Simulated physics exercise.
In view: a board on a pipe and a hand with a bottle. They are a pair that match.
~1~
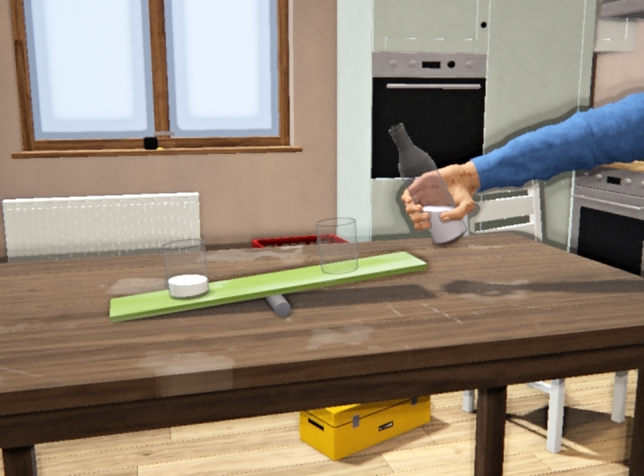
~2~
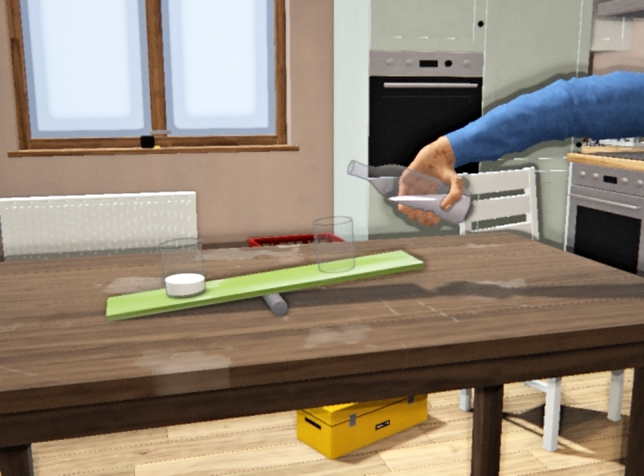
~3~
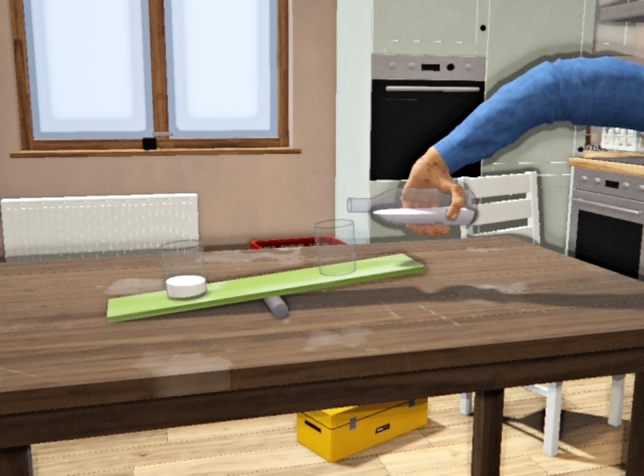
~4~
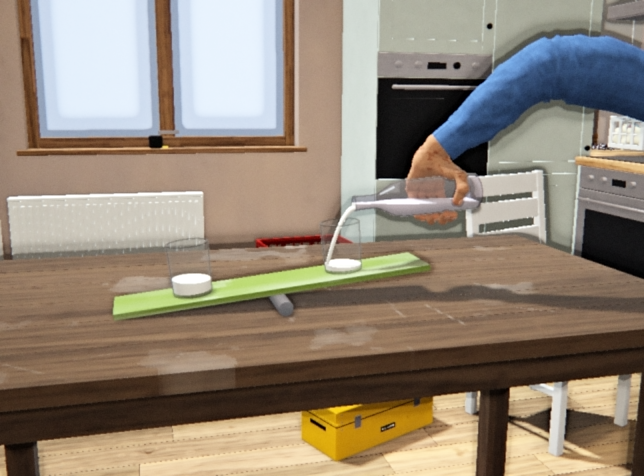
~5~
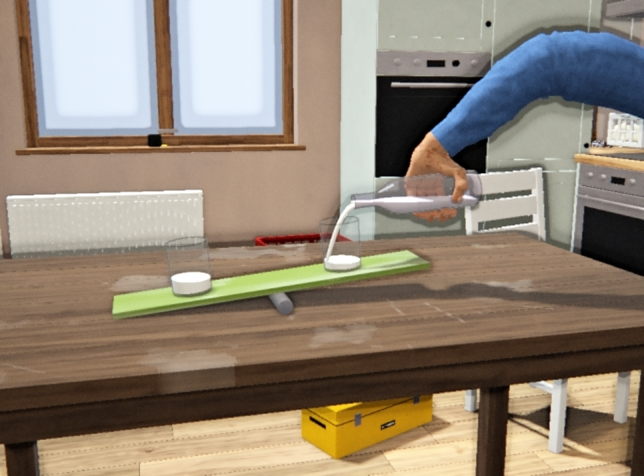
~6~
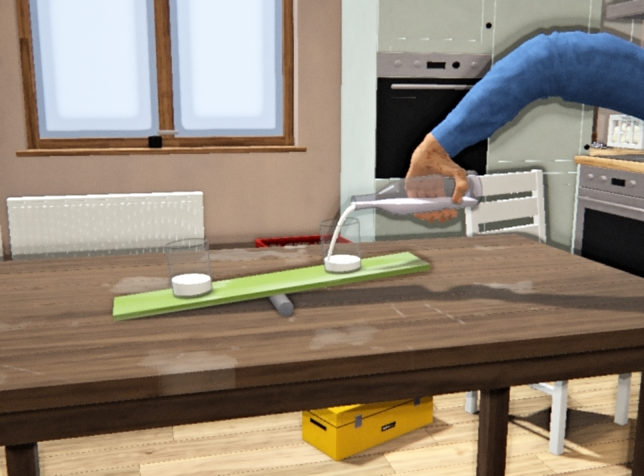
A hand in a blue sleeve lifted a bottle, leaned it leftward over the empty right glass on a tilted green board, and poured white liquid into it while the board stayed still.
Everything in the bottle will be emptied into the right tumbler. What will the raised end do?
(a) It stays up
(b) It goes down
b.
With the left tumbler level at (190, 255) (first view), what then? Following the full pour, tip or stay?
With that start, it sits tight.
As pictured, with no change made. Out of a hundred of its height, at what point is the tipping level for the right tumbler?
It sits at close to 30 in a hundred.
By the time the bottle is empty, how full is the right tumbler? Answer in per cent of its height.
I make it 65 per cent.
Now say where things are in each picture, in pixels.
In the first frame, the bottle is picked up; bottle (423, 181) tipped 30° with all of its load; right tumbler (337, 244) empty, raised; left tumbler (186, 267) about a quarter full, on the low side.
In the second frame, the bottle leans over the right tumbler; pipe (279, 307); right tumbler (334, 243) empty.
In the third frame, the bottle leans over the right tumbler; bottle (409, 207) tipped 85° with all of its load; right tumbler (336, 245) empty.
In the fourth frame, the milk is flowing; pipe (285, 308); right tumbler nearly empty, surface at (343, 264); left tumbler about a quarter full, surface at (191, 279).
In the fifth frame, the milk is flowing; bottle (413, 194) tipped 95° with nearly all of its load; right tumbler (341, 242) nearly empty.
In the sixth frame, the milk is flowing; pipe (285, 308); right tumbler nearly empty, surface at (342, 260); left tumbler about a quarter full, surface at (191, 279).
Next, the right tumbler is about a third full; the board has swung over, and that end is down.
After that, the right tumbler is about half full; the board has swung over, and that end is down.
Finally, the right tumbler is about two thirds full; the board has swung over, and that end is down.
